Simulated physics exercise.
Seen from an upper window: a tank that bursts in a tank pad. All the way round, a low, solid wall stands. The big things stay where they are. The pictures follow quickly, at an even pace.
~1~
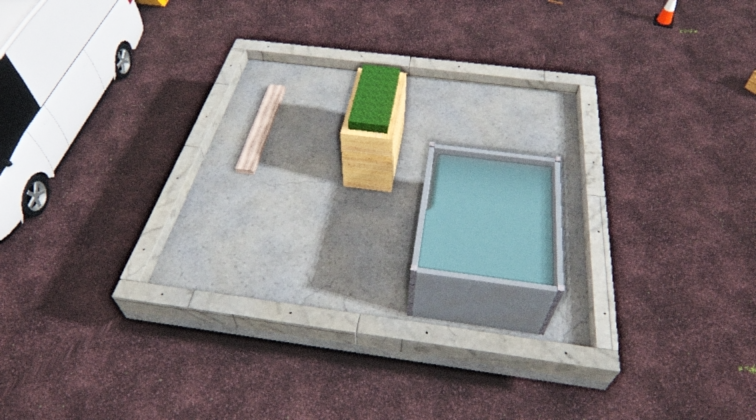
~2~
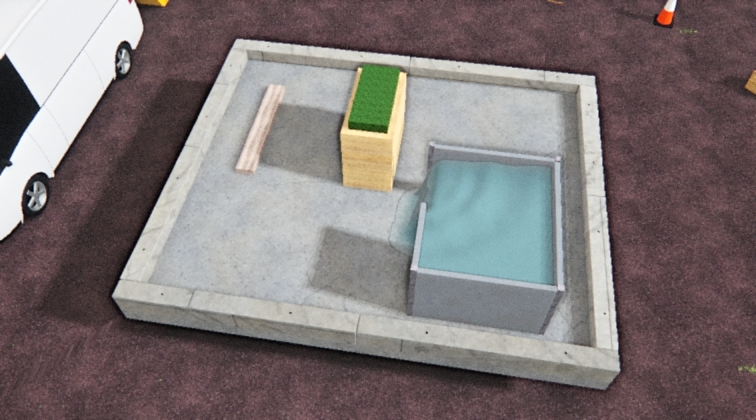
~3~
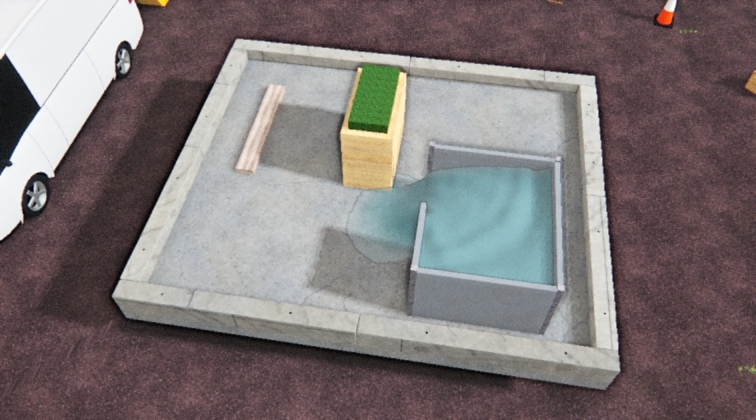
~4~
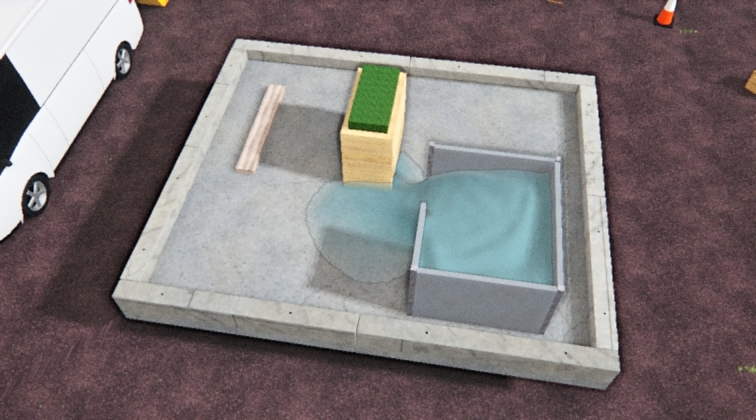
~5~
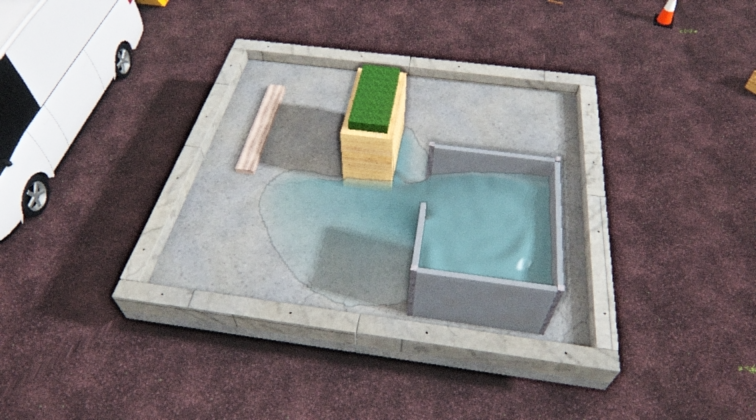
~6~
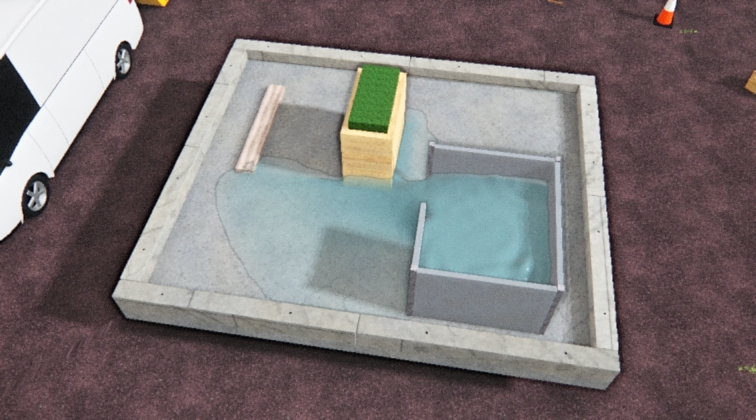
Water pouring from a gap in a grey tank's left side, spreading leftward across a walled concrete pad past a grass-topped block.
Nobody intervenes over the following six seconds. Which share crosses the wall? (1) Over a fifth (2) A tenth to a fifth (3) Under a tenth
(2) A tenth to a fifth.
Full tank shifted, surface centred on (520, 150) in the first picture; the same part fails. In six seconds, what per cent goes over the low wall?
About 6 %.
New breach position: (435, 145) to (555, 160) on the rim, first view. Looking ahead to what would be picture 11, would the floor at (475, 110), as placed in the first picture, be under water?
Well, by then that point would be drenched.
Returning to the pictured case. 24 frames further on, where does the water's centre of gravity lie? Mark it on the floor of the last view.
I'd put my finger on (350, 197).
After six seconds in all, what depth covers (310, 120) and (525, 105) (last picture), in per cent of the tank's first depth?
Taking them in turn: 4 in a hundred, then 8 in a hundred.
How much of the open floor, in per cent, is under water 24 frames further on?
Roughly 85 percent, I reckon.
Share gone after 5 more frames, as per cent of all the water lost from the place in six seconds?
Estimated share: Close to 5 %.
A moment on, water covers 40 % of the floor; the low wall has let 0 % over.
Next, water covers 45 % of the floor; the low wall has let 0 % over.
Then, water covers 60 % of the floor; the low wall has let 9 % over.
Later, water covers 70 % of the floor; the low wall has let 12 % over.
In the end, water covers 80 % of the floor; the low wall has let 12 % over.
